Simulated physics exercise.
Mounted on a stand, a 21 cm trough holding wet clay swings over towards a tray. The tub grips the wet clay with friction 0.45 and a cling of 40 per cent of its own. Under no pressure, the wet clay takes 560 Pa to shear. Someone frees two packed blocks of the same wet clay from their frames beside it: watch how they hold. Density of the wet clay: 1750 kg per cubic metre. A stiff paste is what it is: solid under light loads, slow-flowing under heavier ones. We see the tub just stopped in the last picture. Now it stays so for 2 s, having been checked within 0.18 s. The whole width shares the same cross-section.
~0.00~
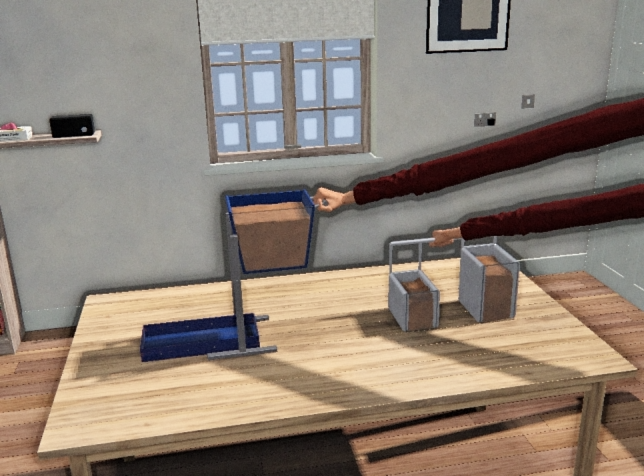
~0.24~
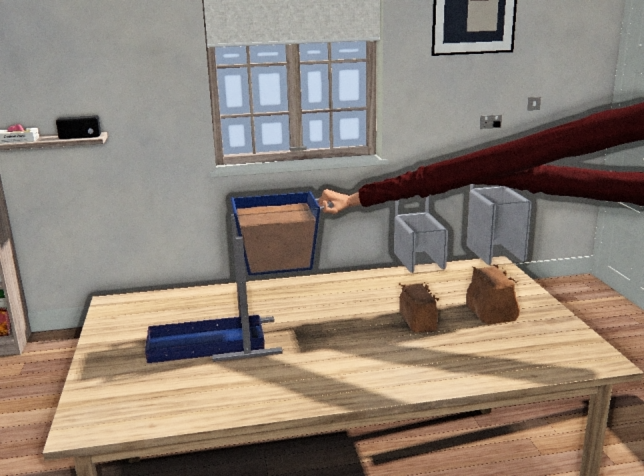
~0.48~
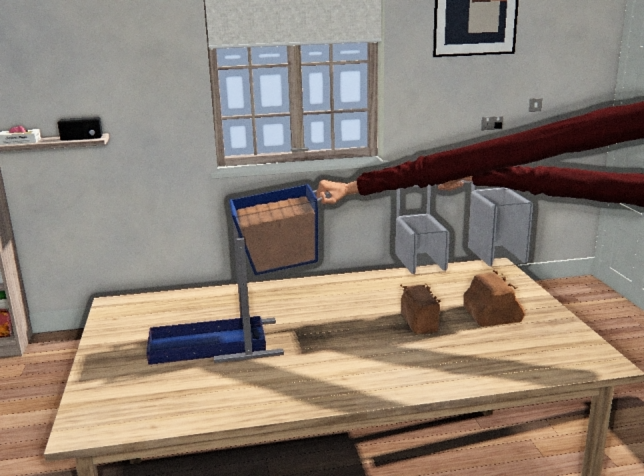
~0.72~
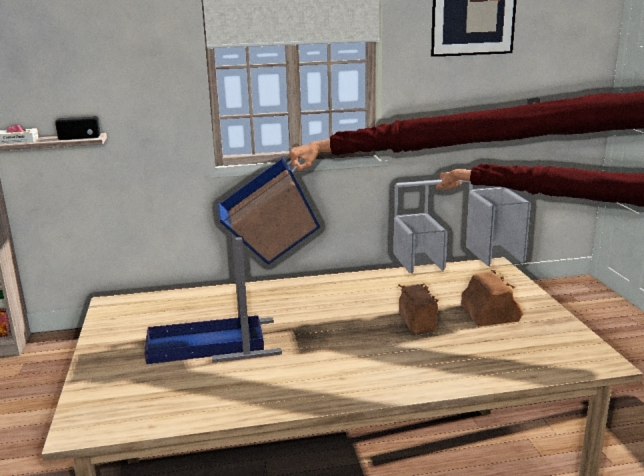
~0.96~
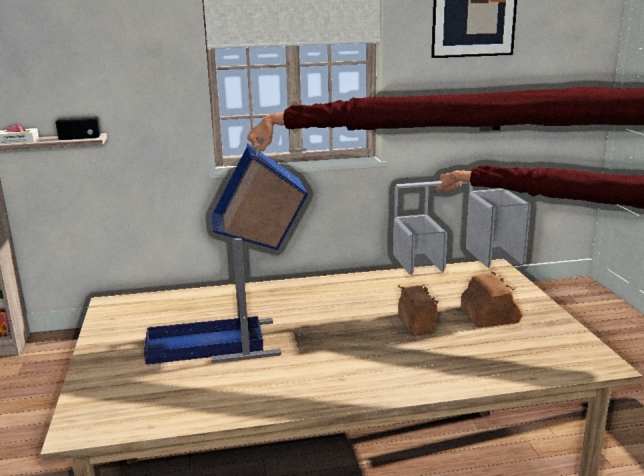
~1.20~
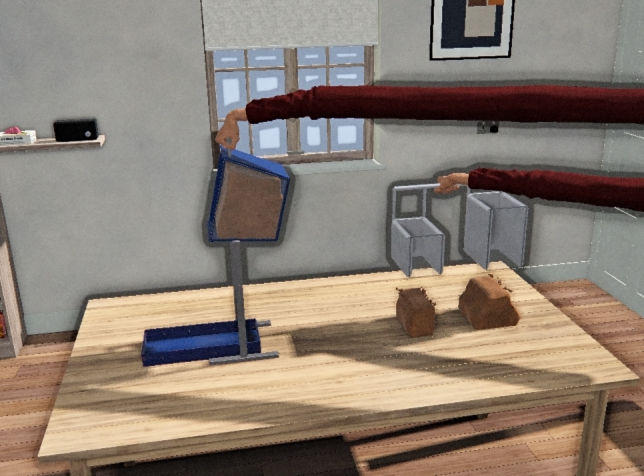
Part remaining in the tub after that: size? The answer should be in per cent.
Close to 70 %.
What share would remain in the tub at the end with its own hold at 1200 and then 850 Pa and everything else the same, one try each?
First 100 %, second 100 %.
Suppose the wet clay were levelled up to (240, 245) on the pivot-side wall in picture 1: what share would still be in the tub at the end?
100 %.
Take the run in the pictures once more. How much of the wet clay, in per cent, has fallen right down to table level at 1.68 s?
Near 0 per cent has got down by that time.
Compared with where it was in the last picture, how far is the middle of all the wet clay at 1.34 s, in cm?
Close to 2 centimetres.
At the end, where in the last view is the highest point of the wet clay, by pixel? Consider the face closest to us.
Roughly at pixel (257, 188).
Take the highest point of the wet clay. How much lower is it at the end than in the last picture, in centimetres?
Roughly 6 cm.
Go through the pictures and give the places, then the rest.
The first frame shows handle-side rim at (312, 206), tilt 0 degrees; top of the wet clay at (283, 219); blocks stand 12 cm, 19 cm (left to right).
The second frame shows handle-side rim at (317, 208), tilt 0 degrees; top of the wet clay at (288, 221); blocks stand 12 cm, 16 cm (left to right).
The third frame shows handle-side rim at (315, 200), tilt 7 degrees; top of the wet clay at (309, 213); blocks stand 12 cm, 14 cm (left to right).
The fourth frame shows handle-side rim at (289, 172), tilt 33 degrees; top of the wet clay at (291, 185); blocks stand 12 cm, 14 cm (left to right).
The fifth frame shows handle-side rim at (252, 158), tilt 60 degrees; top of the wet clay at (264, 168); blocks stand 12 cm, 14 cm (left to right).
The sixth frame shows handle-side rim at (224, 160), tilt 77 degrees; top of the wet clay at (234, 172); blocks stand 12 cm, 14 cm (left to right).
After 1.34 s, the tub is at 77 degrees and holds 100 %.
After 1.51 s, the tub is at 77 degrees and holds 91 %.
After 1.68 s, the tub is at 77 degrees and holds 82 %.
After 1.85 s, the tub is at 77 degrees and holds 74 %.
After 3.20 s, at the end, the tub is at 77 degrees and holds 70 %.
